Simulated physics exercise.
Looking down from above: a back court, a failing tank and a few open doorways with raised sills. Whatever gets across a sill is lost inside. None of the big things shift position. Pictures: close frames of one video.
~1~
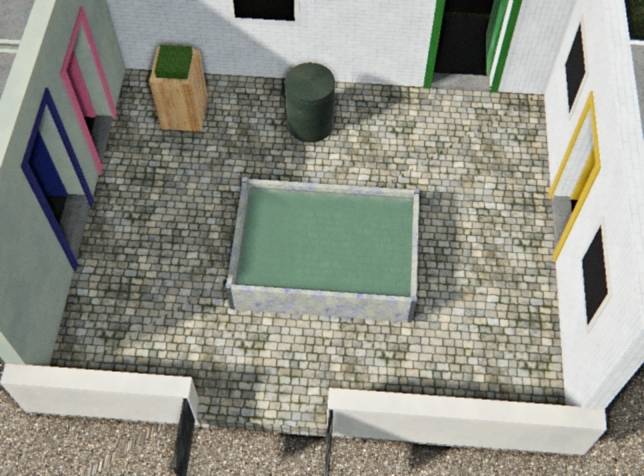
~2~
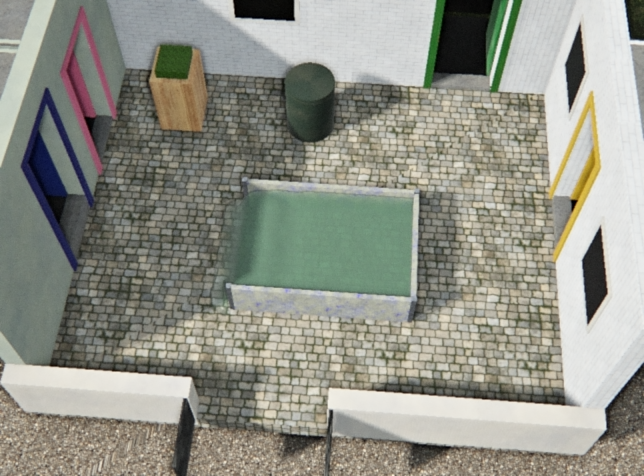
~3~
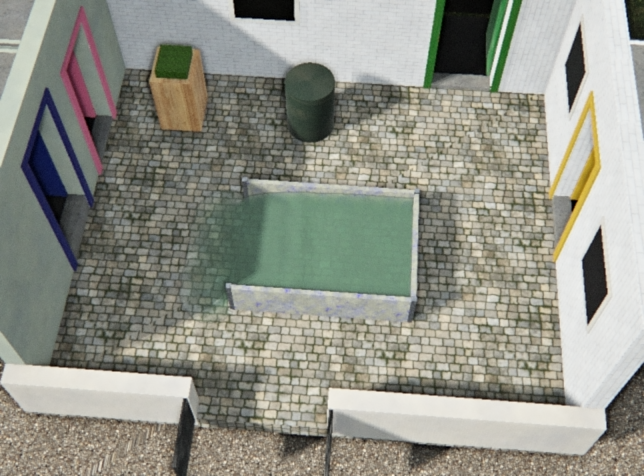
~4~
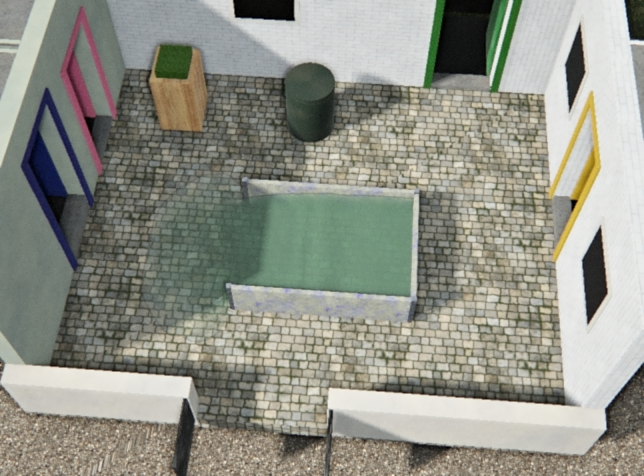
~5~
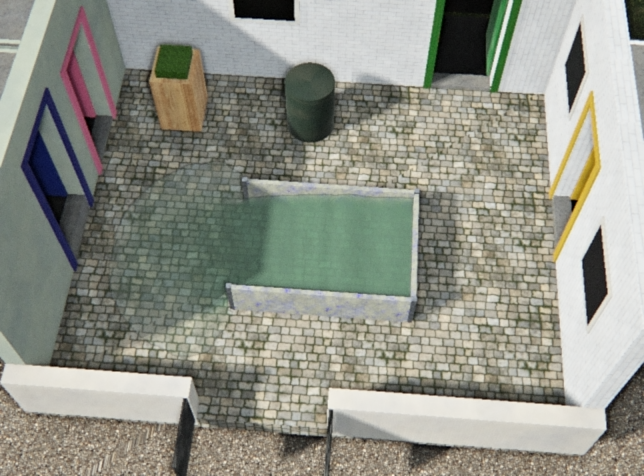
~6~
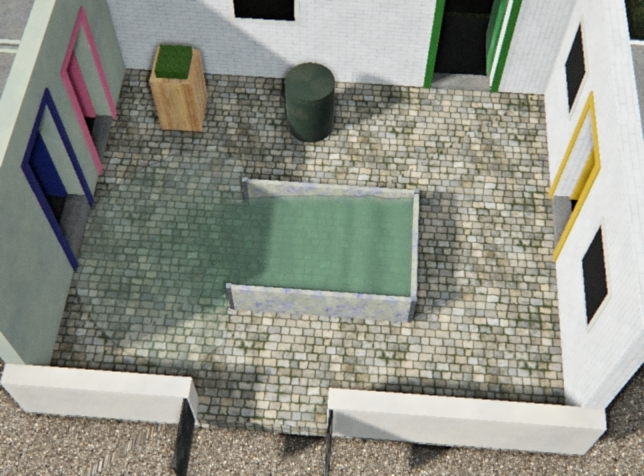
Green water stands still in a rectangular tank, then pours out through its open left side and spreads leftward in a thin sheet over the cobbled court, nearing the blue doorway. Seen from above by a still camera, pale walls enclose the court, with pink and blue doorways left, green behind and yellow right. A wooden planter and dark green barrel stand motionless behind the tank.
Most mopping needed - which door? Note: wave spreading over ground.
Pink door.
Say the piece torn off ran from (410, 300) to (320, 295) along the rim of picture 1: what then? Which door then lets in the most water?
Answer: The green door.
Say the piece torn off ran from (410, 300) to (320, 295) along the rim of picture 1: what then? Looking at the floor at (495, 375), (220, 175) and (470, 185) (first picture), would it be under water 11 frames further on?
In turn: Wet, no water, dry.
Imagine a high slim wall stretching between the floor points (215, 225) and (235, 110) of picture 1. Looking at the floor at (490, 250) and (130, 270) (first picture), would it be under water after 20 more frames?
Well, the first one ends up not wet, and the second one ends up submerged.
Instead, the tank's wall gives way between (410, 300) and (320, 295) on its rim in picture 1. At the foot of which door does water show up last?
I'd say the one in pink.
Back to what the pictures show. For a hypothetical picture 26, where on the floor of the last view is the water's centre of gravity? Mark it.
Somewhere near (183, 241).
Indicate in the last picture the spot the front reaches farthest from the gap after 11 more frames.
Farthest reach: About (127, 69).
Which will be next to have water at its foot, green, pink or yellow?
Looks like the one in pink, honestly.
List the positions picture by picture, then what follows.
Still water in the water tank at (326, 241), in the first picture.
Water pours out at (242, 247) and has run to (222, 308), in the second picture.
Water pours out at (242, 249) and has run to (203, 315), in the third picture.
Water pours out at (242, 249) and has run to (154, 303), in the fourth picture.
The front is at (117, 284), out from the gap at (242, 249), in the fifth picture.
Water pours out at (242, 250) and has run to (80, 269), in the sixth picture.
A moment on, water covers 25 % of the floor; green door not reached, blue door wet at the sill, nothing in, yellow door not reached, pink door wet at the sill, nothing in.
Next, water covers 30 % of the floor; green door not reached, blue door wet at the sill, nothing in, yellow door not reached, pink door a trickle in.
Then, water covers 45 % of the floor; green door not reached, blue door wet at the sill, nothing in, yellow door not reached, pink door some in.
Later, water covers 75 % of the floor; green door wet at the sill, nothing in, blue door wet at the sill, nothing in, yellow door not reached, pink door a lot in.
In the end, water covers 95 % of the floor; green door wet at the sill, nothing in, blue door wet at the sill, nothing in, yellow door wet at the sill, nothing in, pink door a lot in; the pink door has let in the most.
